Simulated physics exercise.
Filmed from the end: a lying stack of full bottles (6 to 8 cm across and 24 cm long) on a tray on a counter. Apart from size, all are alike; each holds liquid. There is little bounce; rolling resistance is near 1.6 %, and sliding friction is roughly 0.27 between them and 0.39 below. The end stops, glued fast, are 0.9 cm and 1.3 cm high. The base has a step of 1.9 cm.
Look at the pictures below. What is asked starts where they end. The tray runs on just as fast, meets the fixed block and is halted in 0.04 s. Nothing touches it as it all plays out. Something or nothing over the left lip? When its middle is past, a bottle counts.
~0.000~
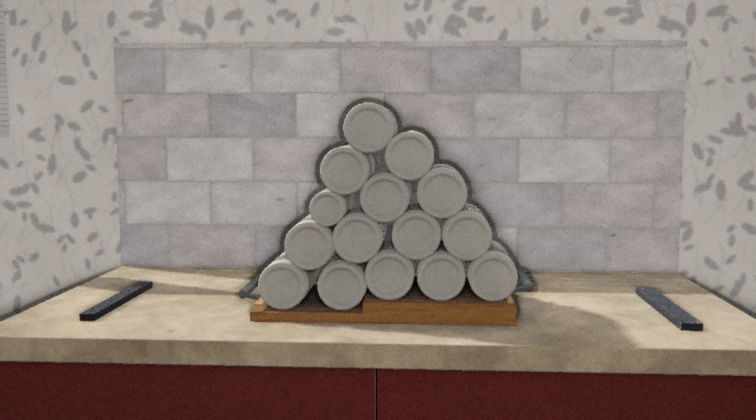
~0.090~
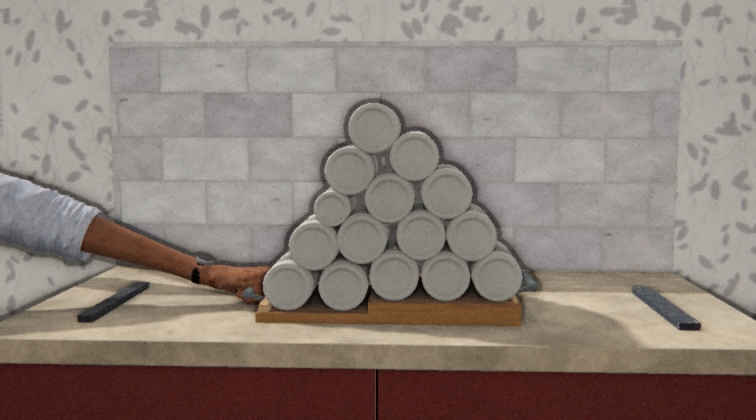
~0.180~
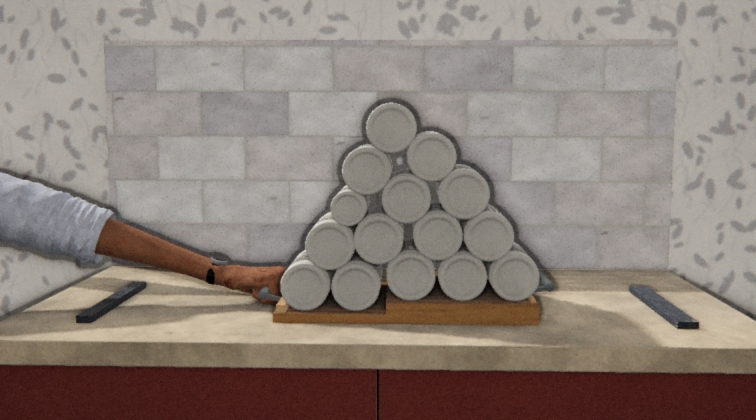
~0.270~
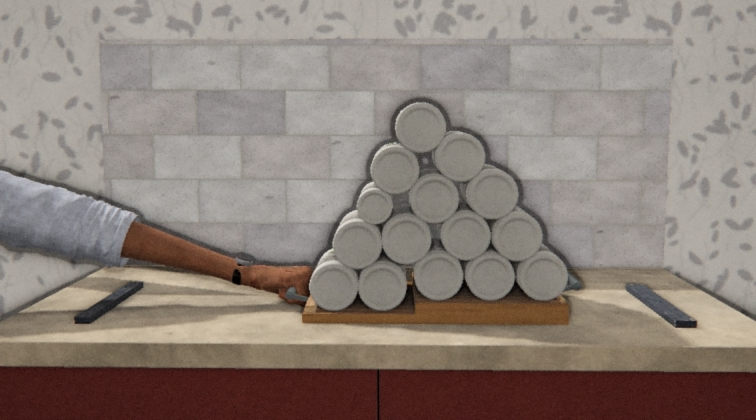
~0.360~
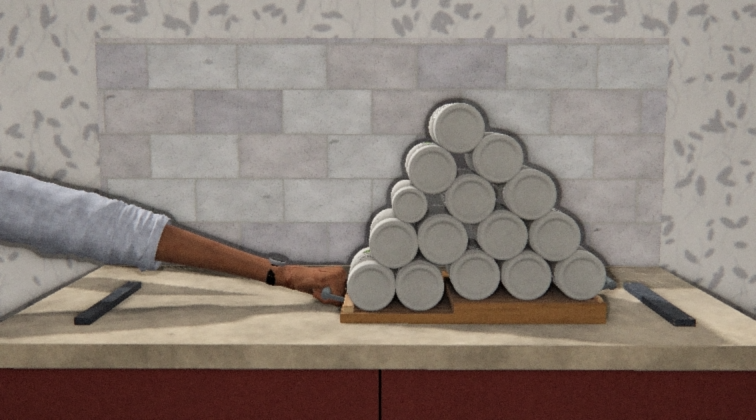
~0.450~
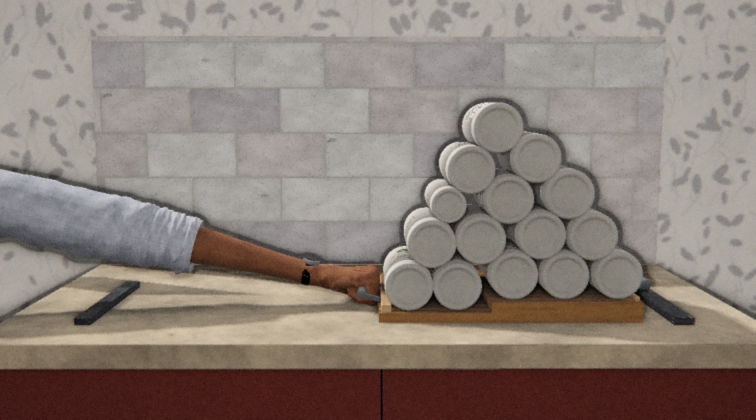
Something gets over the left lip.
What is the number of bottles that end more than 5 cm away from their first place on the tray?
Tally: 15.
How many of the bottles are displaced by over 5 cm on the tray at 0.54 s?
It comes to 0 at that point.
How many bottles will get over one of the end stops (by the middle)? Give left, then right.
Going left then right, the counts are 2 and 3.
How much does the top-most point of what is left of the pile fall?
Around 11 centimetres.
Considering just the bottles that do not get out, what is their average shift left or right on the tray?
Some 3 cm rightwards.
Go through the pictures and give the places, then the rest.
In the first frame, 15 bottles, 5 on the base, highest (368, 128); left lip (1.3 cm) (258, 304); right round bar (0.9 cm) (510, 299); blocks (91, 312) and (689, 321).
The second frame shows tray 1 cm to the right; stops (263, 305) and (516, 299); pile unchanged; bottom ones (287, 287) (342, 288) (394, 277) (446, 278) (498, 278).
The third frame shows tray 4 cm to the right; stops (281, 305) and (533, 299); 1 bottle slipping.
The fourth frame shows tray 9 cm to the right; stops (310, 305) and (563, 298); 2 bottles slipping.
The fifth frame shows tray 15 cm to the right; stops (348, 306) and (601, 298); 5 bottles slipping.
The sixth frame shows tray 21 cm to the right; stops (386, 305) and (638, 296); 5 bottles slipping.
By 0.48 s, tray 24 cm along; 0 now displaced over 5 cm; not one over the end stops; the one last seen at (619, 276) in place (moves measured on the tray).
By 0.54 s, tray 26 cm along; 0 now displaced over 5 cm; not one over the end stops; the one last seen at (619, 276) in place.
By 0.88 s, tray 26 cm along; 12 now displaced over 5 cm; 3 over the right round bar; the one last seen at (619, 276) 9 cm right and 1.7 cm up.
By 1.70 s, tray 26 cm along; 15 now displaced over 5 cm; 2 over the left lip and 3 over the right round bar; the one last seen at (619, 276) fallen off to the right.
In the end, by 2.7 s, 15 moved over 5 cm; 2 over the left lip and 3 over the right round bar; the one last seen at (619, 276) fallen off to the right; top of the pile 24 cm high, from 35 cm.
